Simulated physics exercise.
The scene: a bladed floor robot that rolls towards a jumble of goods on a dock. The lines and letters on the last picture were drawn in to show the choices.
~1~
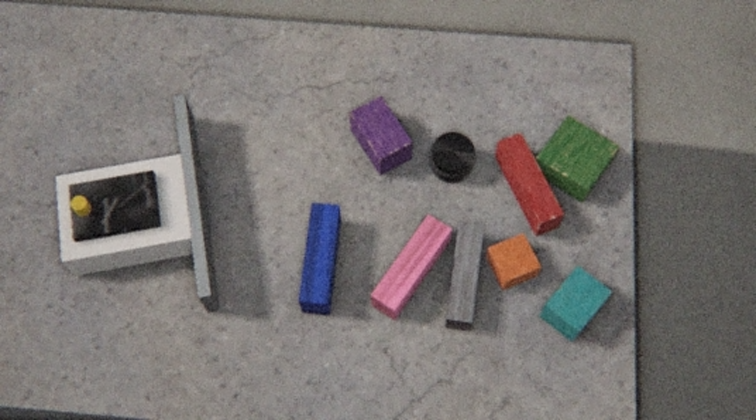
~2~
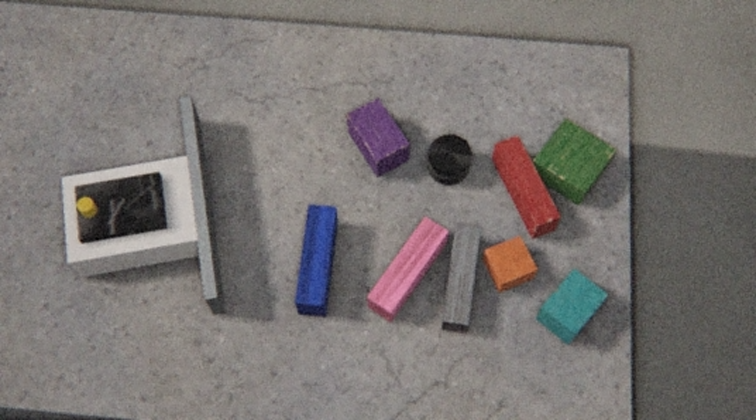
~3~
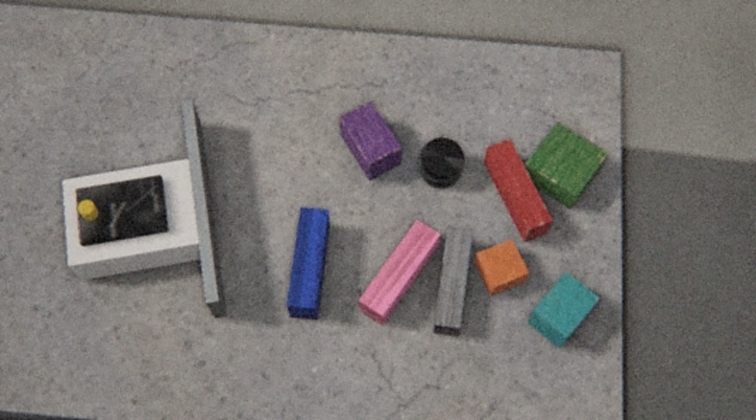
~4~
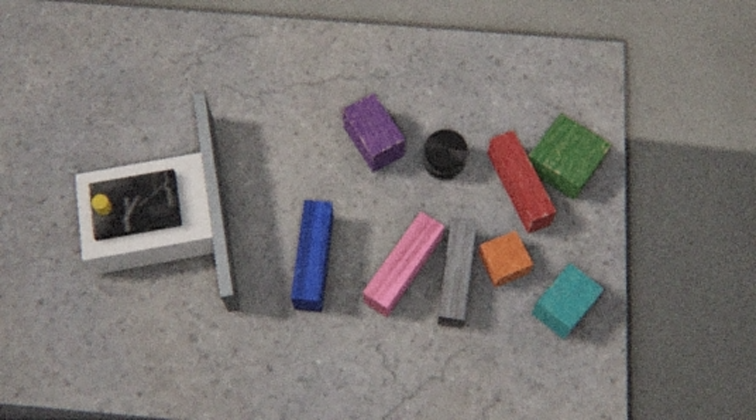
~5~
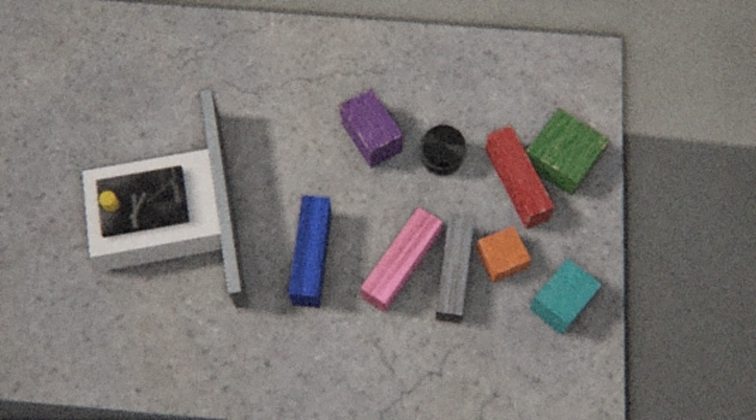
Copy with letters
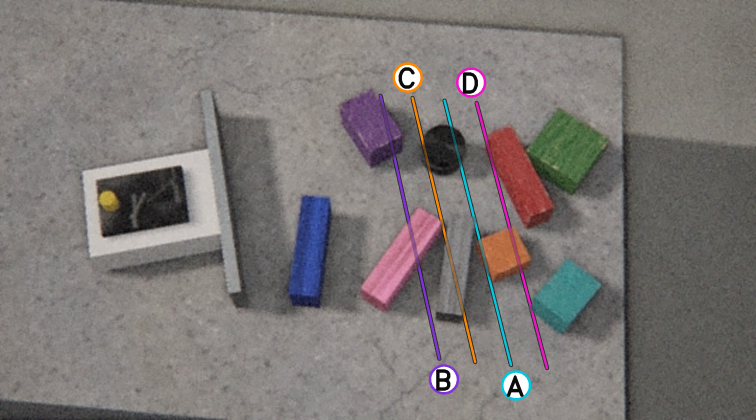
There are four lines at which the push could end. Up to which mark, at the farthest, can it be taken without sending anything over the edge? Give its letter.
A.
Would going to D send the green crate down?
Yes.
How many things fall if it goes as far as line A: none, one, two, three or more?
The count is none.
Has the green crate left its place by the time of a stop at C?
Yes.
On the marked copy, A at (476, 225); B at (409, 220); C at (442, 223); D at (510, 228).
With A. Early on, robot (240, 207); blue stick (341, 252); turquoise crate (564, 297).
Further on, robot (333, 214); orange crate (520, 255); grey stick (490, 269).
At the end, robot (405, 220); turquoise crate (619, 298); green crate (601, 149); nothing has fallen.
As for the rest, B is safe but short; C is safe but short; D drops the turquoise crate and green crate.
